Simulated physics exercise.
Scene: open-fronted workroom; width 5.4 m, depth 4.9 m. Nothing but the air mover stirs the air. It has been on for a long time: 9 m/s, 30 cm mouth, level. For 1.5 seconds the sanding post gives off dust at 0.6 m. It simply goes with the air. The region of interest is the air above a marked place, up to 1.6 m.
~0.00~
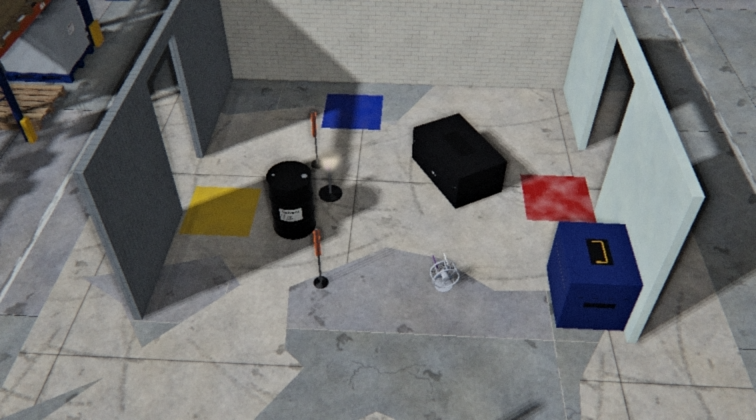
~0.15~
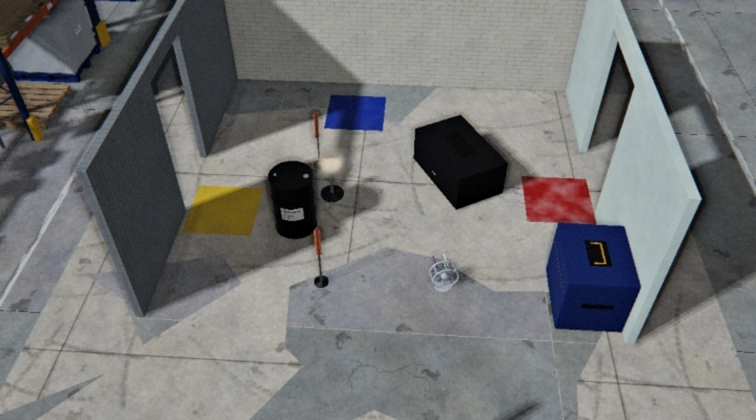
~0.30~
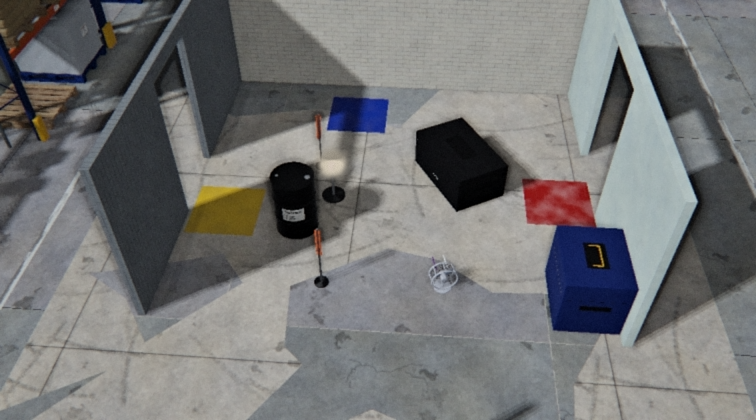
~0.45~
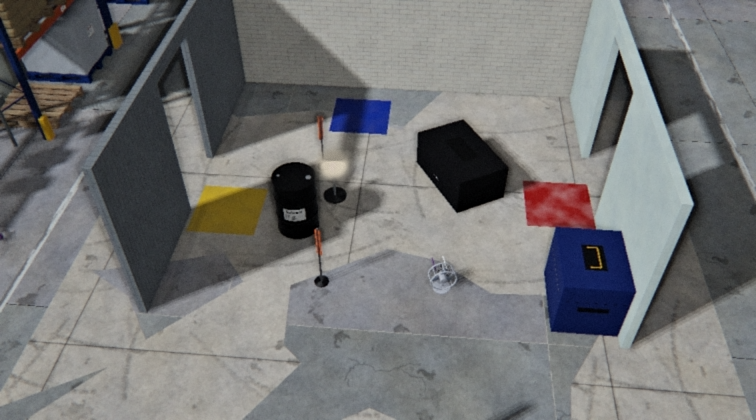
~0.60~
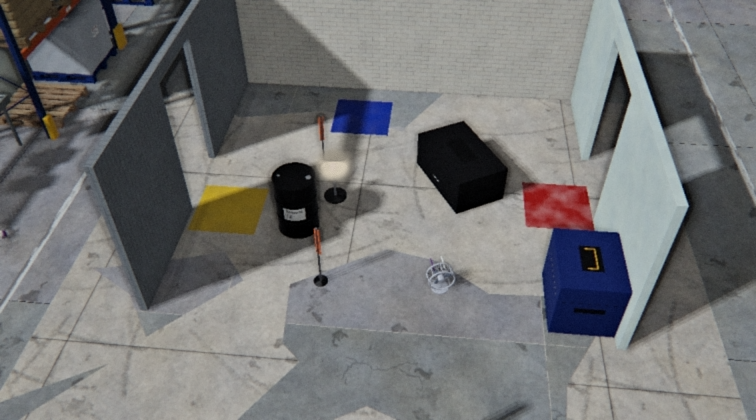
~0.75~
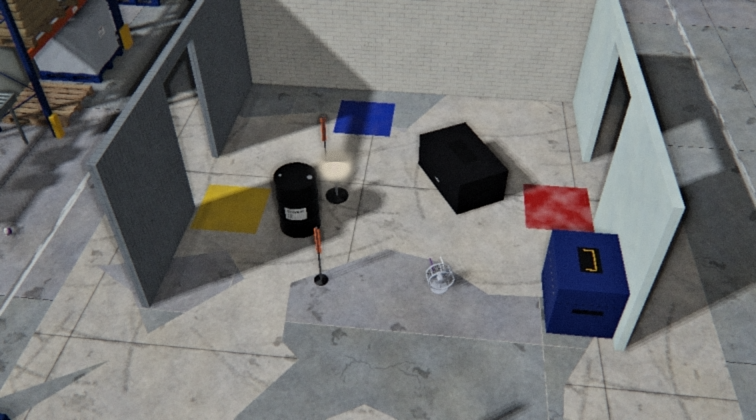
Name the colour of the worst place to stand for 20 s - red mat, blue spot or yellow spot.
Yellow.
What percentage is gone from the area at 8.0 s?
About 0 per cent.
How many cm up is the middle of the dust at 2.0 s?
Middle height: Approx. 40 cm.
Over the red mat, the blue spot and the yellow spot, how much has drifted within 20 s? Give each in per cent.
About 0 per cent red, 20 per cent blue and 60 per cent yellow.
By 2.0 s, 0 % has passed over the yellow spot, 0 % over the red mat and 0 % over the blue spot; 0 % has left the area, and the middle of the rest is near (334, 166).
By 4.0 s, 0 % has passed over the yellow spot, 0 % over the red mat and 0 % over the blue spot; 0 % has left the area, and the middle of the rest is near (331, 166).
By 8.0 s, 1 % has passed over the yellow spot, 0 % over the red mat and 10 % over the blue spot; 0 % has left the area, and the middle of the rest is near (314, 158).
By 20.0 s, 56 % has passed over the yellow spot, 0 % over the red mat and 18 % over the blue spot; 28 % has left the area, and the middle of the rest is near (224, 186).
